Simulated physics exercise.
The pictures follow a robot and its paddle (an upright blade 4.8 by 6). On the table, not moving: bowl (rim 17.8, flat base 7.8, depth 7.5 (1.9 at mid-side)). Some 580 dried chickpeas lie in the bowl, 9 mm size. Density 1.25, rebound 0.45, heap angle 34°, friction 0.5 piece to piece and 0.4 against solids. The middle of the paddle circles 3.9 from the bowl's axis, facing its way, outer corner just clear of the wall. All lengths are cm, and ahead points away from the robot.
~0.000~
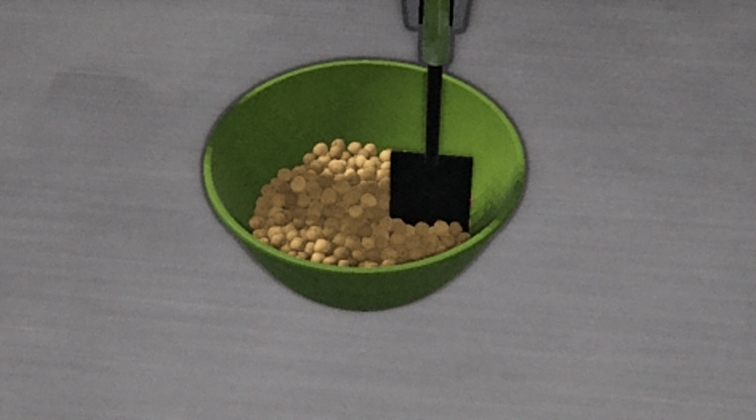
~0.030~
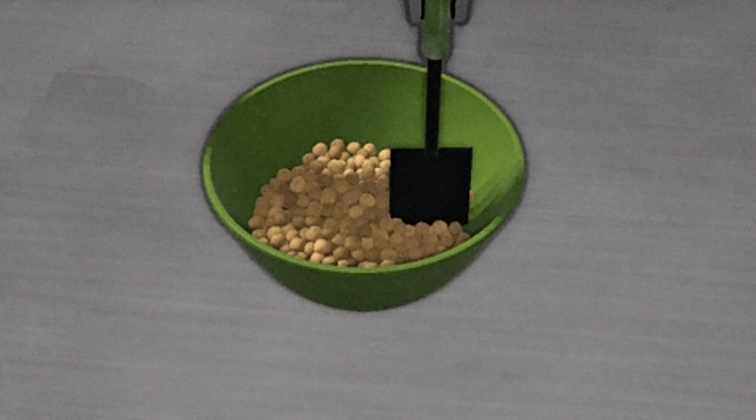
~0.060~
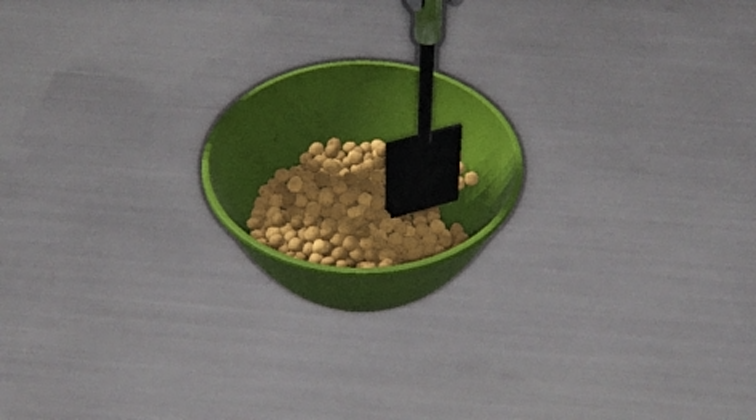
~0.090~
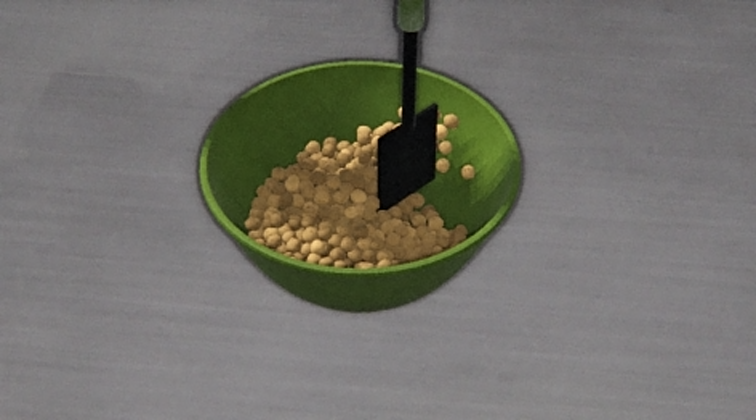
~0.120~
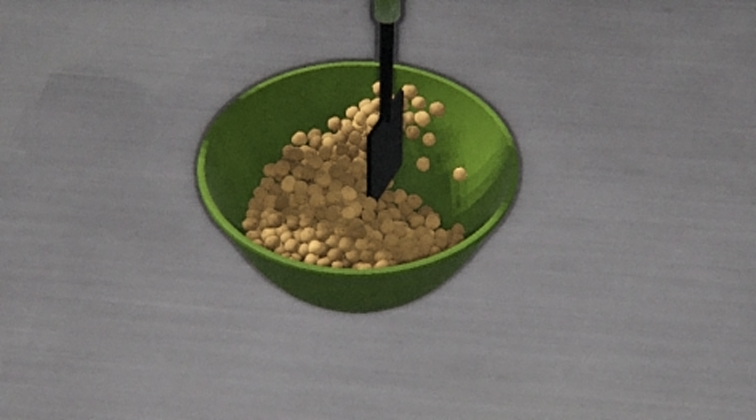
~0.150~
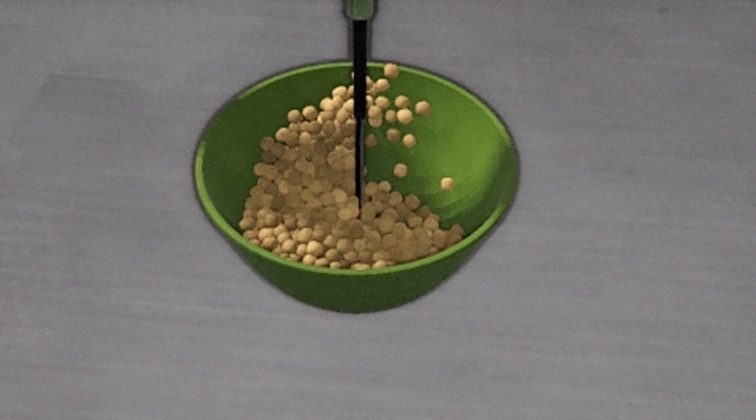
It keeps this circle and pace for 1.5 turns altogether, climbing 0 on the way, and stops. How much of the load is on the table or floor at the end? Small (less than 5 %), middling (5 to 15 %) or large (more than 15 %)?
Share on the table or floor: Middling (5 to 15 %).
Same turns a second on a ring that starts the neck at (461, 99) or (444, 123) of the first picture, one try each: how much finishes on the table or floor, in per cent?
About 0 and 5 per cent.
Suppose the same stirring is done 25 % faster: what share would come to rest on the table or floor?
Then about 15 per cent.
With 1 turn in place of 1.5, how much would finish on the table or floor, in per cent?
In that case some 5 per cent.
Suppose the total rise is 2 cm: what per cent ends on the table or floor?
Some 0 per cent.
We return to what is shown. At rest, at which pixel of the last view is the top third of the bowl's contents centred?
Near (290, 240).
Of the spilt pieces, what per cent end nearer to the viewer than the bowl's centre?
Roughly 50 per cent.
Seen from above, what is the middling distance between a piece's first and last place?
Roughly 8 cm.
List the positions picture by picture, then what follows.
Paddle neck at (433, 135), 0° round; upper third of the load around (356, 215), from x 260 to 470, top at y 145; 576 in the bowl, in the first frame.
Paddle neck at (432, 129), 8° round; upper third of the load around (361, 213), from x 255 to 470, top at y 145, in the second frame.
Paddle neck at (425, 114), 29° round; upper third of the load around (360, 201), from x 255 to 470, top at y 140, in the third frame.
Paddle neck at (409, 101), 50° round; upper third of the load around (359, 190), from x 255 to 470, top at y 115, in the fourth frame.
Paddle neck at (386, 93), 72° round; upper third of the load around (346, 173), from x 250 to 460, top at y 90, in the fifth frame.
Paddle neck at (360, 90), 94° round; upper third of the load around (324, 171), from x 250 to 455, top at y 70; 576 in the bowl, in the sixth frame.
By 0.39 s, 266° round, highest piece 10 above the table; 561 in the bowl, 2 on the table or floor, 13 in flight or on the tool.
By 0.63 s, 79° round, highest piece 10 above the table; 532 in the bowl, 33 on the table or floor, 11 in flight or on the tool.
By 0.95 s, 180° round, highest piece 7 above the table; 519 in the bowl, 56 on the table or floor, 1 in flight or on the tool.
By 1.65 s, 180° round, highest piece 7 above the table; 519 in the bowl, 57 on the table or floor.
Final count, 519 in the bowl, 57 on the table or floor. That is 10 % on the table or floor.
